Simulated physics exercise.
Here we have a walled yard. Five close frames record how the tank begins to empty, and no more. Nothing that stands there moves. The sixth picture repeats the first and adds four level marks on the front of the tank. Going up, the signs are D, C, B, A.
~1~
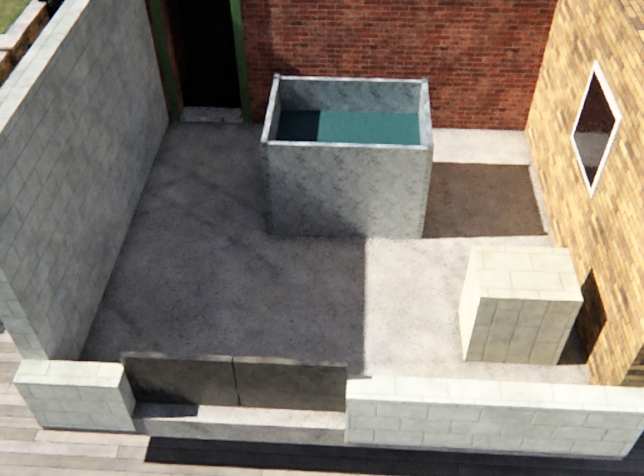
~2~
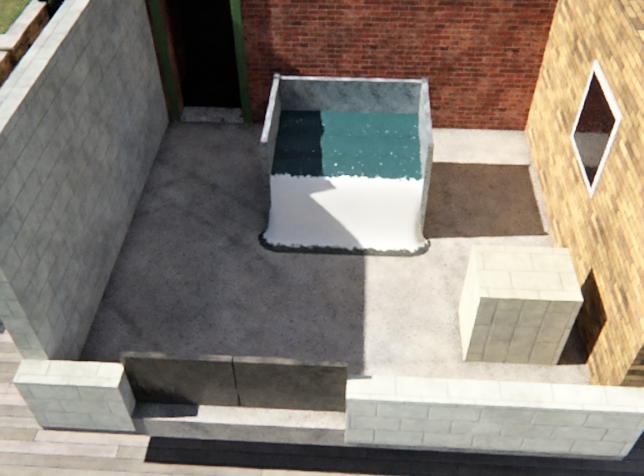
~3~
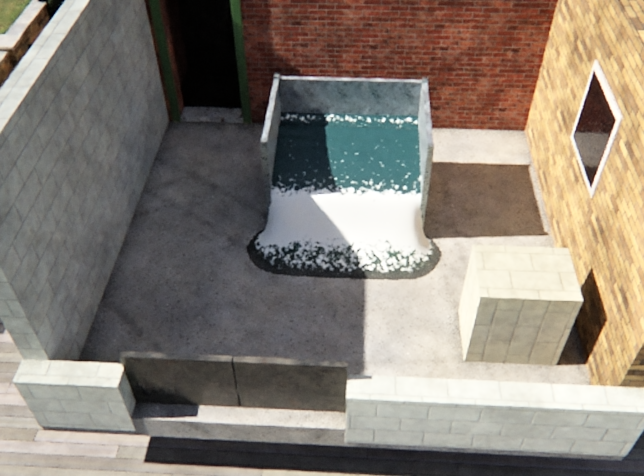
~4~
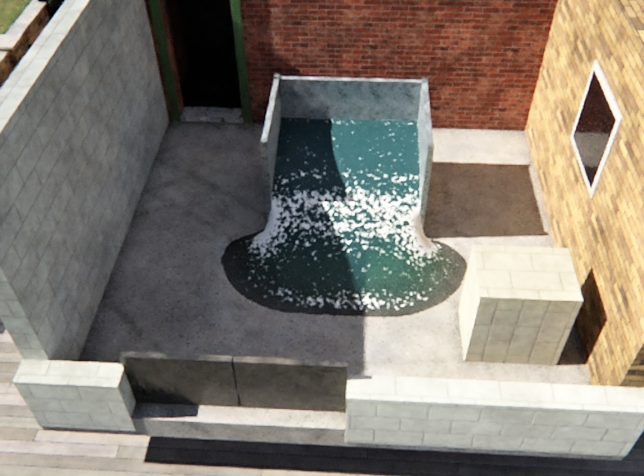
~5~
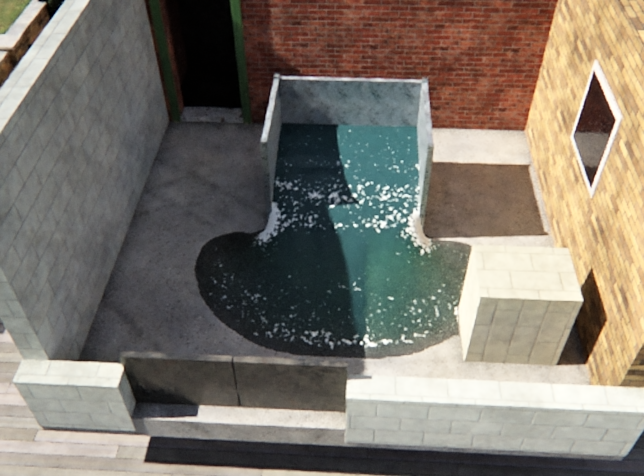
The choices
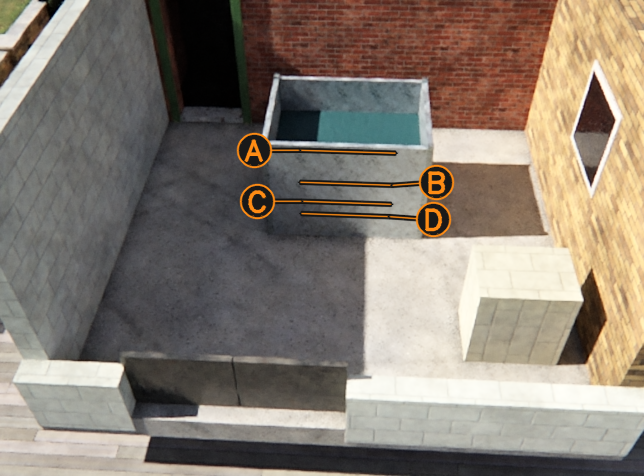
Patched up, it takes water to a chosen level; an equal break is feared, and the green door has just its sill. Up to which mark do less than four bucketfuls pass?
C will do.
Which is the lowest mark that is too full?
That is mark B.
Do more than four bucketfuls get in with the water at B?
Yes, that goes wrong.
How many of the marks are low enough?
Two of the four.
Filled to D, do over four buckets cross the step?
No, that is safe.
On the marked copy, A at (347, 151); B at (346, 183); C at (345, 202); D at (345, 215); from the bottom up D, C, B, A.
For mark A, dozens of bucketfuls pour in.
For mark B, about 10 bucketfuls get in.
For mark C, a splash gets over, under a bucket.
For mark D, nothing gets over.
